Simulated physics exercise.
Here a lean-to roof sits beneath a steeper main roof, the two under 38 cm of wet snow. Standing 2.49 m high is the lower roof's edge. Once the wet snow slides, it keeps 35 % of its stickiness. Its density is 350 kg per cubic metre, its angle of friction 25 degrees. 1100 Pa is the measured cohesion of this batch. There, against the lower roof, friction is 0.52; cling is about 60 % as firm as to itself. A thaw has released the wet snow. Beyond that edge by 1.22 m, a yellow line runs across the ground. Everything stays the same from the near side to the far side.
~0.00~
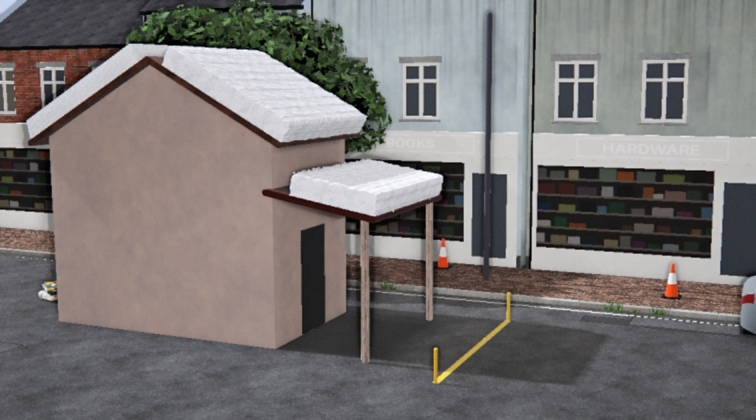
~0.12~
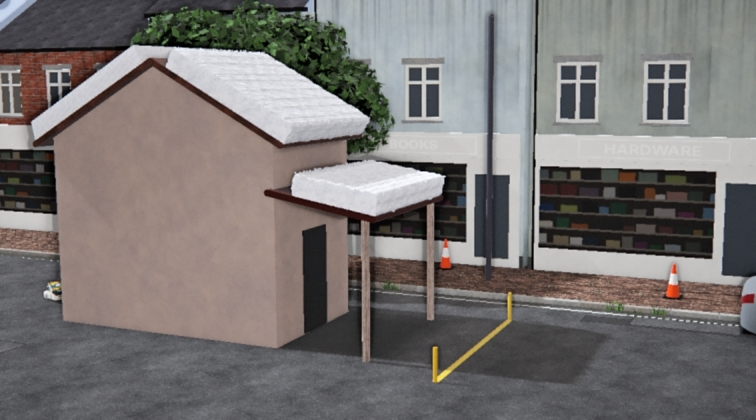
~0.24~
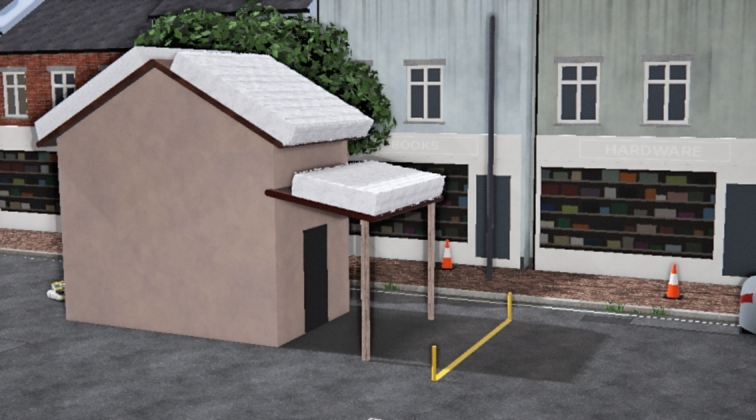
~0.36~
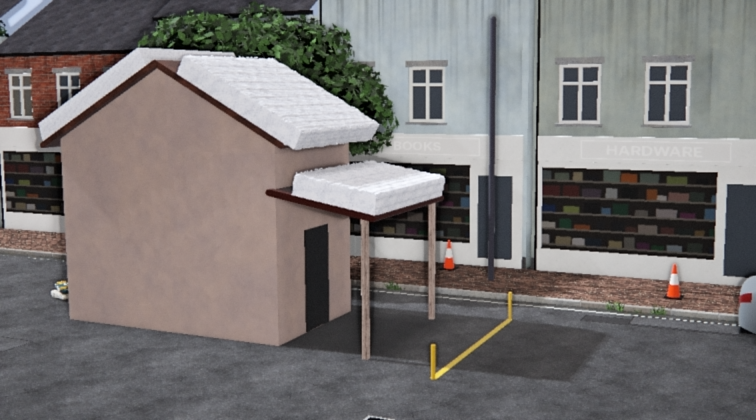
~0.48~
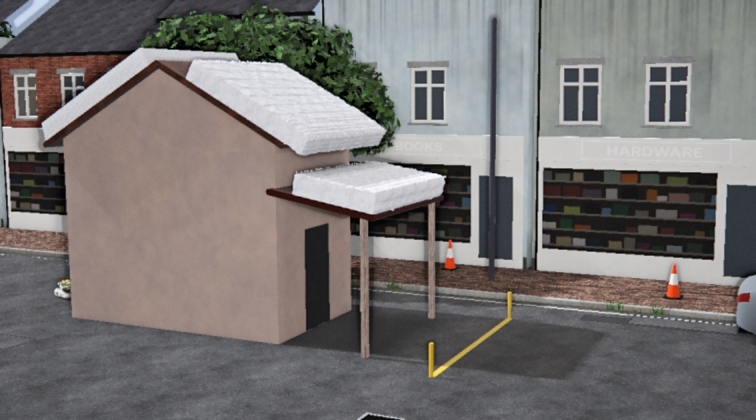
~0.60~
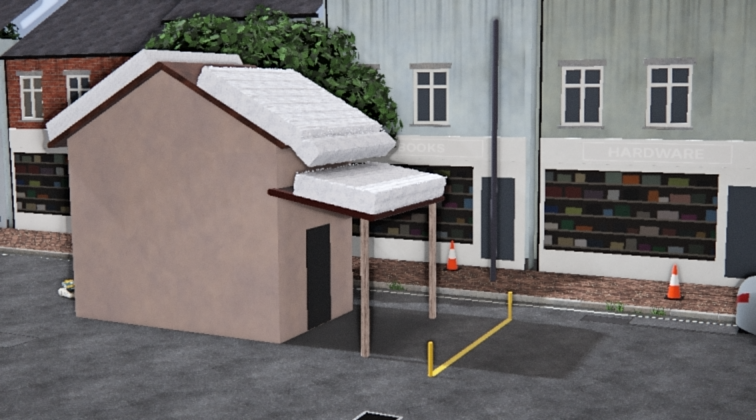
A small building's thick white snow slides down its main roof toward the lower roof.
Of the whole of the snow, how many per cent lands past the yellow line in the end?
I would say roughly 24 % of it ends past the line.
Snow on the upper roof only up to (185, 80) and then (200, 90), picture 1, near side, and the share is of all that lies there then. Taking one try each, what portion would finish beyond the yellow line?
It would be 16 percent the first time and 8 percent the second.
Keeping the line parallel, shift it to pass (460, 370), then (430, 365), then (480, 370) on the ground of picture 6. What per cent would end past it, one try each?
I'd guess near 18 %, then near 30 %, and near 10 % on the last try.
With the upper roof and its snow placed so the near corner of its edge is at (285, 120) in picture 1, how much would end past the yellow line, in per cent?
Roughly 40 %.
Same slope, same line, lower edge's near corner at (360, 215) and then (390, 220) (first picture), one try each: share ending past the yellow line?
The first try gives 35 percent and the second gives 20 percent.
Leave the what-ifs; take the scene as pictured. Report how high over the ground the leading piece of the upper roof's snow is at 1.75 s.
Roughly 1.2 m.
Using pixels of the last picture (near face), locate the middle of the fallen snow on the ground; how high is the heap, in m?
You'd find it near (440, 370), piled some 0.5 m high.
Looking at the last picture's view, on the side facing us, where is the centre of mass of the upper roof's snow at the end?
I'd put it at around pixel (413, 300).
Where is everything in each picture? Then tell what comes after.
In the first picture, front end of the wet snow at (282, 120).
In the second picture, front end of the wet snow at (285, 122), its middle shifted 2.2 cm.
In the third picture, front end of the wet snow at (288, 137), its middle shifted 9.1 cm, 3 % of it past the upper edge, in one piece.
In the fourth picture, front end of the wet snow at (294, 132), its middle shifted 21 cm, 8 % of it past the upper edge, in one piece.
In the fifth picture, front end of the wet snow at (302, 143), its middle shifted 38 cm, 14 % of it past the upper edge, in one piece.
In the sixth picture, front end of the wet snow at (312, 152), its middle shifted 60 cm, 22 % of it past the upper edge, cracking.
By 1.13 s, none is below the lower edge and 0 % is past the line.
By 1.75 s, 17 % is below the lower edge and 0 % is past the line.
By 2.38 s, 47 % is below the lower edge and 20 % is past the line.
By 3.00 s, 54 % is below the lower edge and 24 % is past the line.
By 3.60 s, at the end, 54 % is below the lower edge and 24 % is past the line.
